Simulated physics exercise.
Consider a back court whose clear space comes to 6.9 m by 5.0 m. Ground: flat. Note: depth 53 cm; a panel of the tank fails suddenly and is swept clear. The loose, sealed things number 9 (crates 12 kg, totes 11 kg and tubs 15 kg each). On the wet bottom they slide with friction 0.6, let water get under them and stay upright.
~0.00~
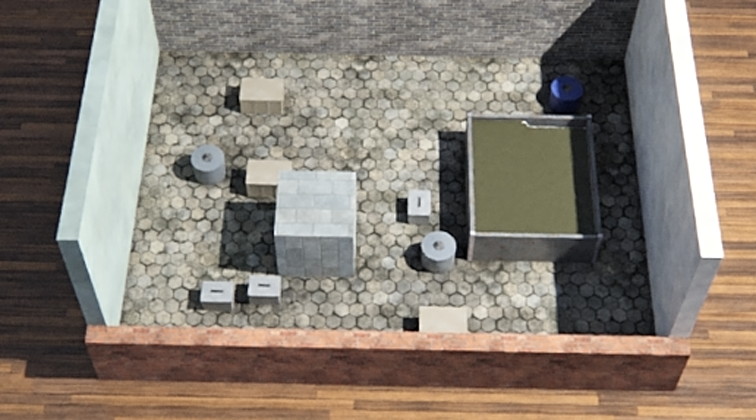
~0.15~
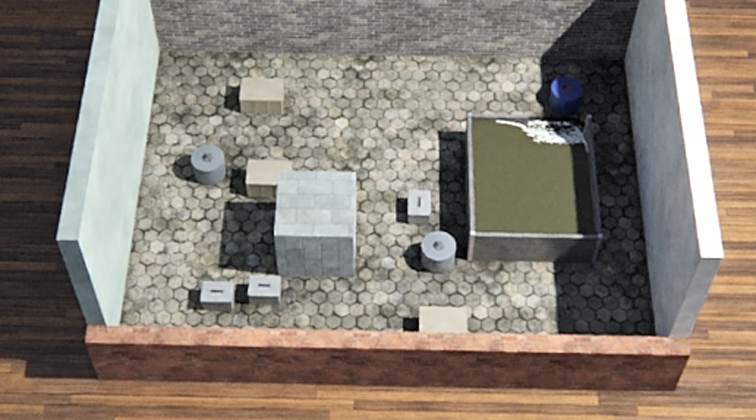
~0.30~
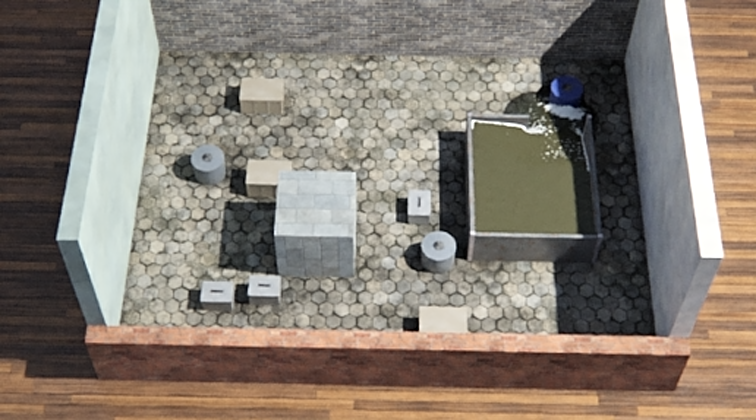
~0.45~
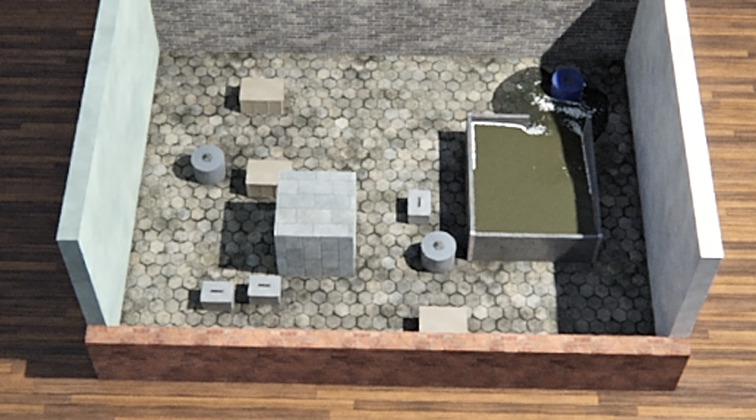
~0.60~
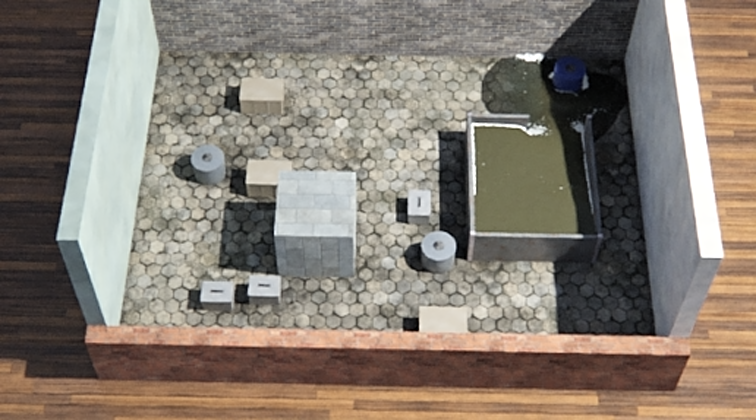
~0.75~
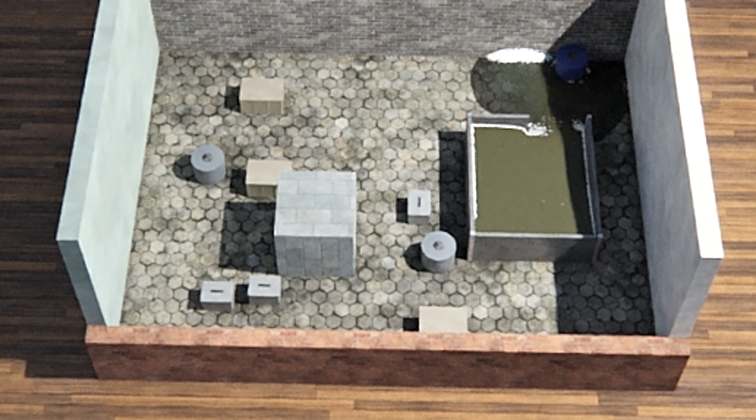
The clip shows a walled court with scattered blocks and tubs as murky water pours from the back of an open tank, spreads across the paving behind it, and pushes a blue tub a short way toward the back wall.
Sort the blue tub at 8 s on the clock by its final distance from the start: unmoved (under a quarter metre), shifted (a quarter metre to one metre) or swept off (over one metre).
Swept off.
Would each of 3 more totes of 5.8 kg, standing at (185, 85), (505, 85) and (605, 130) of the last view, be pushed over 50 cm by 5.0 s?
In sequence: Goes beyond; goes beyond; goes beyond.
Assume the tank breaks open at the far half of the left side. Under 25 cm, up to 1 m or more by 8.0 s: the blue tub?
The blue tub simply stays where it is.
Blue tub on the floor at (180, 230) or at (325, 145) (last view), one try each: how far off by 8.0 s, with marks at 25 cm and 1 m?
Try one, it keeps its spot; try two, it keeps its spot.
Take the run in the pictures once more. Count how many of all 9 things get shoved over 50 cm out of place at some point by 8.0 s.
That makes 3.
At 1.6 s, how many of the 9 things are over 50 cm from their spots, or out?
By my tally, 1.
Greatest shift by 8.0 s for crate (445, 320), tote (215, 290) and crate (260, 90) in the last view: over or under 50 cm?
Results in listed order: Falls short / falls short / exceeds.
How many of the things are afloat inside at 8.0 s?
Count: 1.
After 1.6 s the blue tub is near (593, 54), 0.6 m from its start, afloat; 1 afloat.
After 3.6 s the blue tub is near (620, 90), 0.7 m from its start, afloat; 1 afloat.
After 5.6 s the blue tub is near (613, 180), 1.7 m from its start, aground; 0 afloat.
After 8.0 s the blue tub is near (621, 236), 2.5 m from its start, aground; 1 afloat.
